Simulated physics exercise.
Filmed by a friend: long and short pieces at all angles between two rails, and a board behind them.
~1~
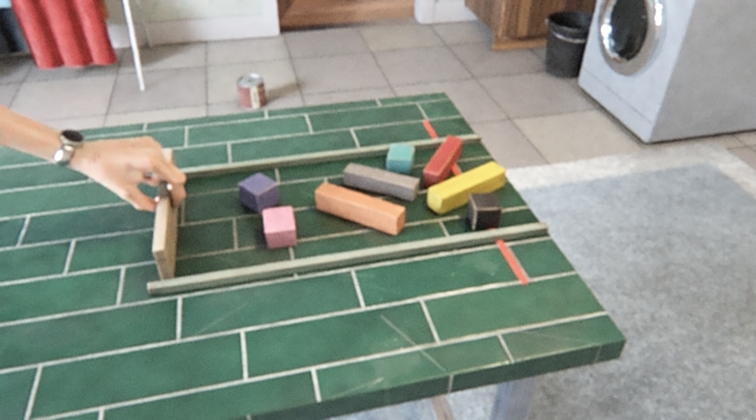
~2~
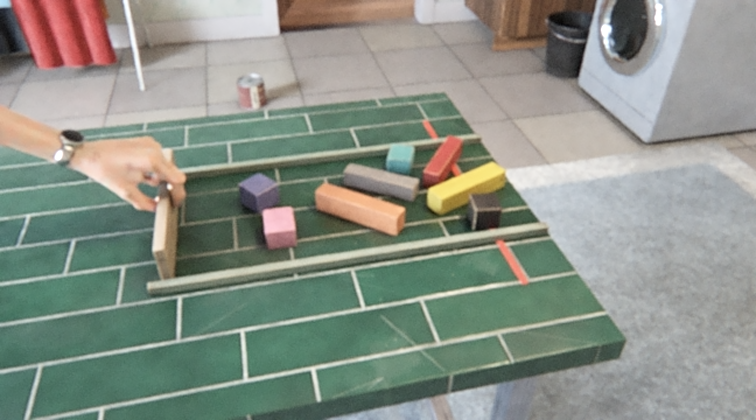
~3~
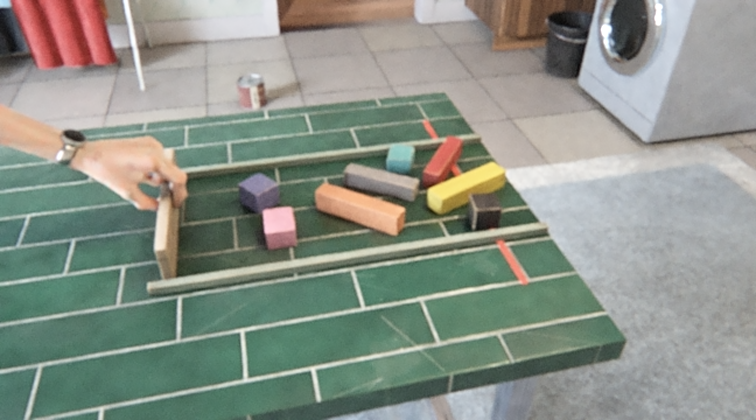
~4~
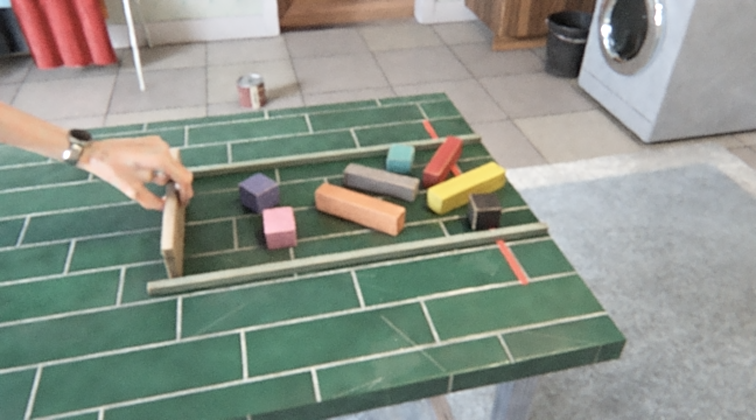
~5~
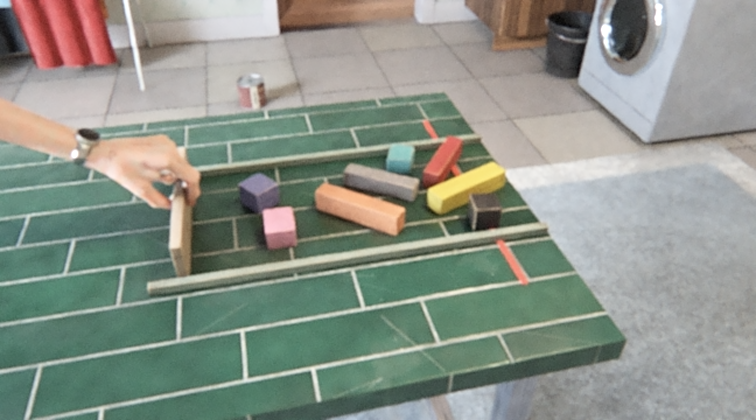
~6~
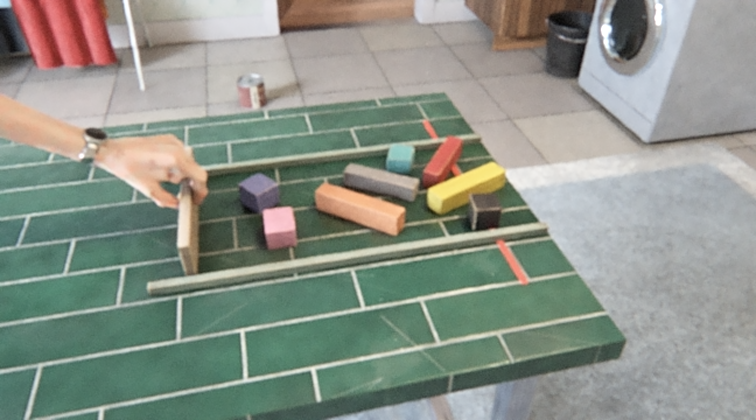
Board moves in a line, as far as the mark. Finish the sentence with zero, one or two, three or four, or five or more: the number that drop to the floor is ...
The number that drop to the floor is three or four.
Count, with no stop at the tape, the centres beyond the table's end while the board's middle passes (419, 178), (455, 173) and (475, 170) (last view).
0, 2 and 4.
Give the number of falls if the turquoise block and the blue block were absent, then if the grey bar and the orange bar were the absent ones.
The first removal gives 2, the second gives 1.
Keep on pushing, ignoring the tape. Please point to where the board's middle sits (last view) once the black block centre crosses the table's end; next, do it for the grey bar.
Near (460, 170), then near (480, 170).
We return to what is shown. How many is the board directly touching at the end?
Contact count: 2.
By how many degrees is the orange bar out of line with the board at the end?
Around 0 degrees.
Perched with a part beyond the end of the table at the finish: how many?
2 is the number.
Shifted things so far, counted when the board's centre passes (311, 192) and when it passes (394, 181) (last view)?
Note: First position 3; second position 7.
A little later, none off yet; black block at rest near (484, 211); yellow stick at rest near (468, 188); red stick at rest near (443, 162).
When it is over, the number that fall off is three or four; down, red stick, yellow stick and black block.
